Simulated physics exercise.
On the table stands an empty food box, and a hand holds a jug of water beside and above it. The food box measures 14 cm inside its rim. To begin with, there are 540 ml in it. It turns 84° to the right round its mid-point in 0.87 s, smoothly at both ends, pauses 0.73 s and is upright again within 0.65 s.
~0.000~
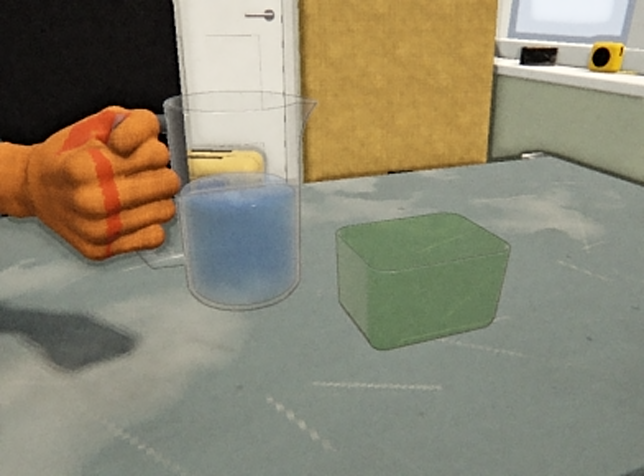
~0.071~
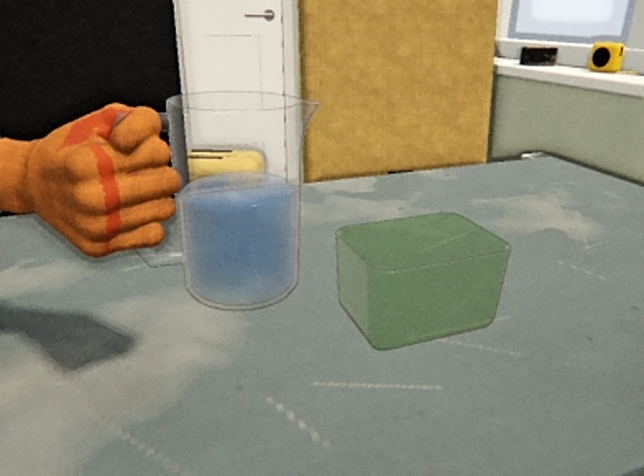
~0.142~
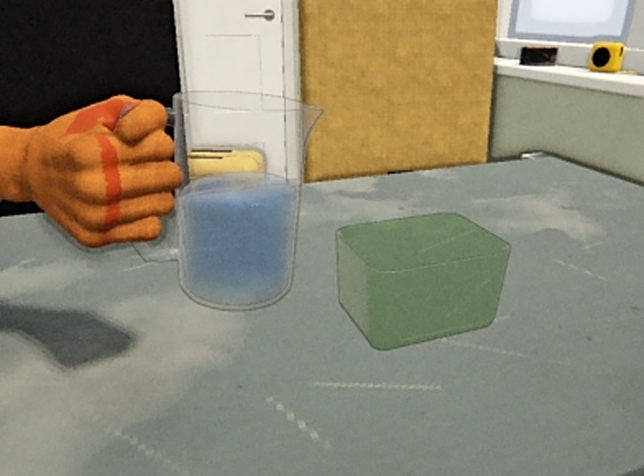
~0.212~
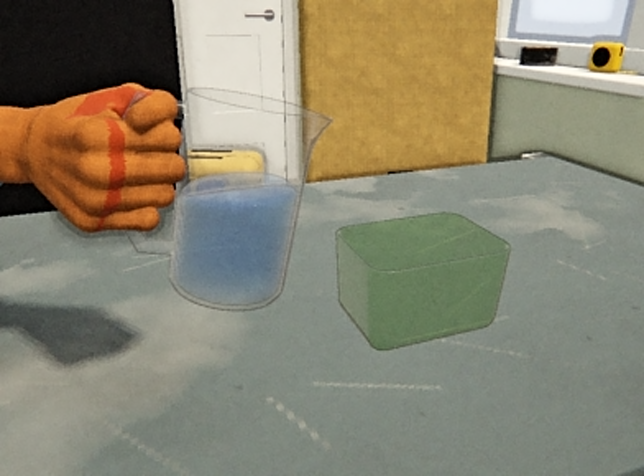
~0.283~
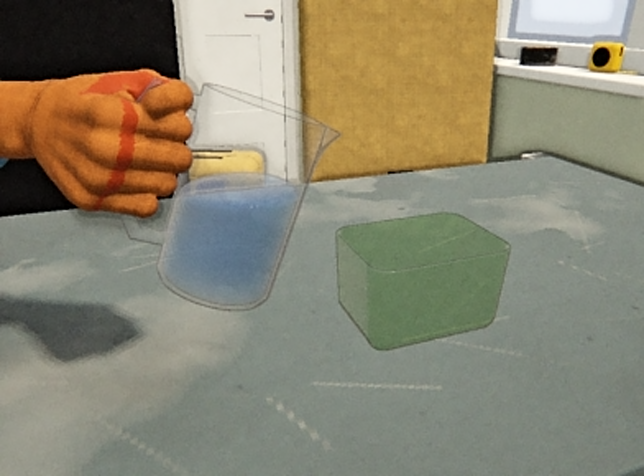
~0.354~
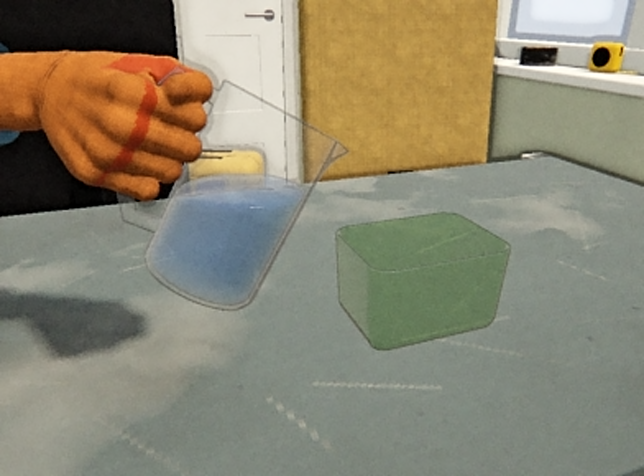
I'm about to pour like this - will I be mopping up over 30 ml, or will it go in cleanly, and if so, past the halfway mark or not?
You will be mopping up over 30 ml.
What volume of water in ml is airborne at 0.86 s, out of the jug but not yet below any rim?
About 60 ml.
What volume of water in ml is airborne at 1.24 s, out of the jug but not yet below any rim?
30 ml, more or less.
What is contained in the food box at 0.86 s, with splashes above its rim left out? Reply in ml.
I'd guess some 90 ml sits in there.
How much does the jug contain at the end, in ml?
Some 100 ml.
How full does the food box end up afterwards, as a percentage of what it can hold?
I'd estimate close to 30 per cent.
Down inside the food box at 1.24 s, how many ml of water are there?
Roughly 260 ml, I'd say.
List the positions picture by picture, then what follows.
In the first picture, it leans 0°; its right rim is at (316, 99); the water meets the walls at (196, 189) and (276, 181); the food box's rim runs from (352, 251) to (483, 231).
In the second picture, it leans 1°; its right rim is at (318, 101); the water meets the walls at (194, 190) and (276, 180).
In the third picture, it leans 5°; its right rim is at (324, 107); the water meets the walls at (194, 191) and (277, 180).
In the fourth picture, it leans 12°; its right rim is at (332, 117); the water meets the walls at (190, 192) and (277, 181).
In the fifth picture, it leans 20°; its right rim is at (341, 131); the water meets the walls at (181, 195) and (278, 181).
In the sixth picture, it leans 30°; its right rim is at (348, 149); the water meets the walls at (169, 215) and (290, 183).
Then, 0.86 s in, the tilt is 84° and the food box has 90 ml, the jug 395 ml, and 5 ml is on the table.
Then, 1.24 s in, the tilt is 84° and the food box has 260 ml, the jug 185 ml, and 65 ml is on the table.
Then, 1.63 s in, the tilt is 84° and the food box has 285 ml, the jug 115 ml, and 130 ml is on the table.
Then, 2.06 s in, the tilt is 17° and the food box has 295 ml, the jug 105 ml, and 145 ml is on the table.
Finally, the food box has 295 ml, the jug 105 ml, and 145 ml is on the table.
